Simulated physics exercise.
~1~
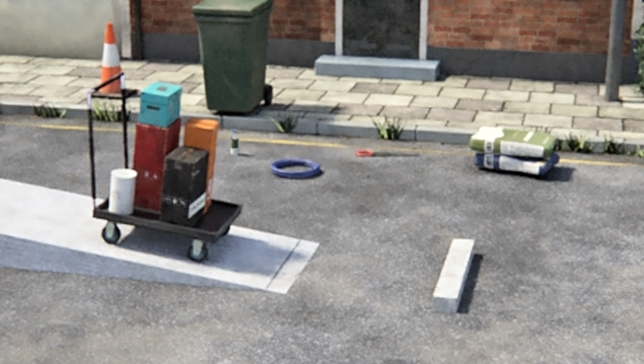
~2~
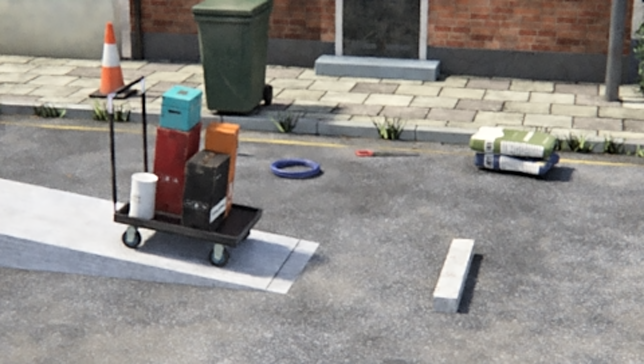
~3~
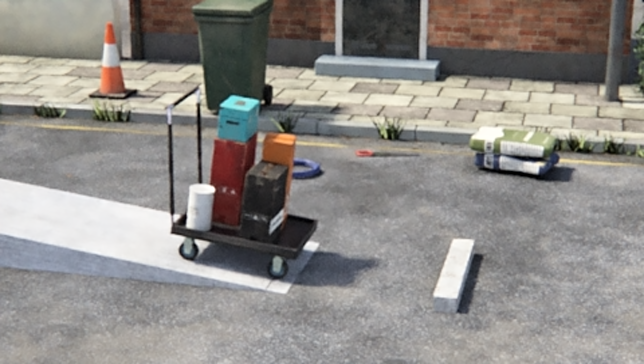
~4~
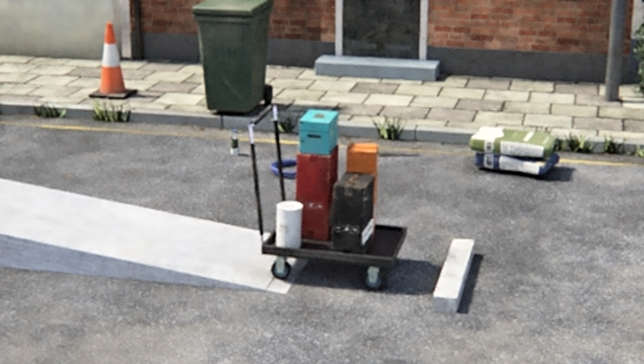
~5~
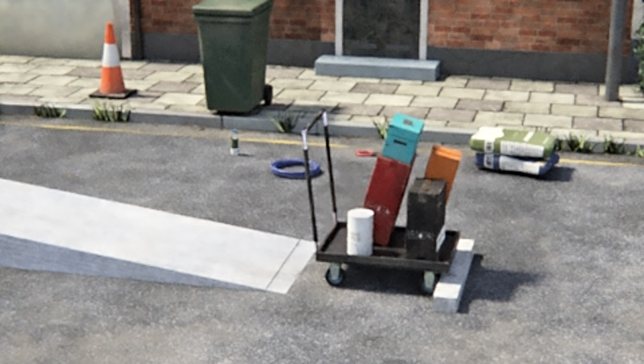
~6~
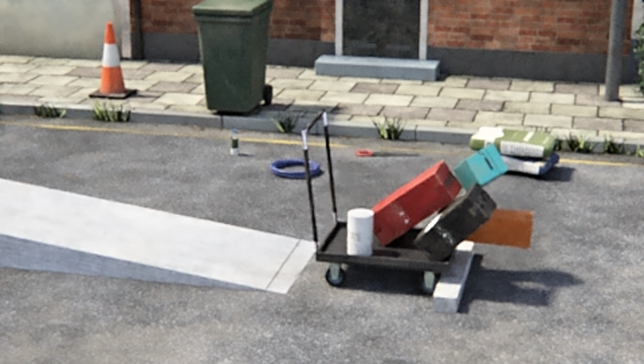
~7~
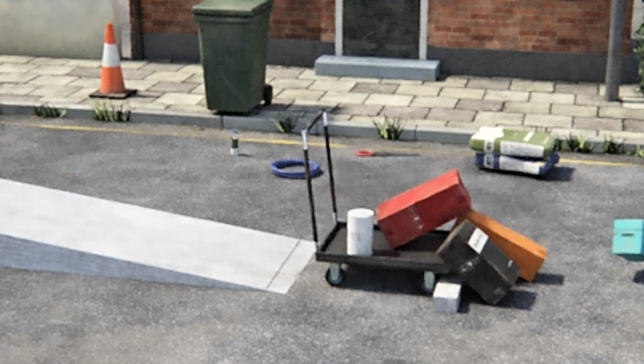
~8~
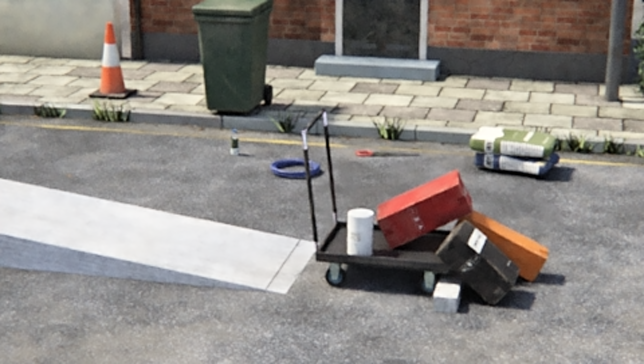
A loaded trolley rolls right into a kerb, toppling every piece except the white canister.
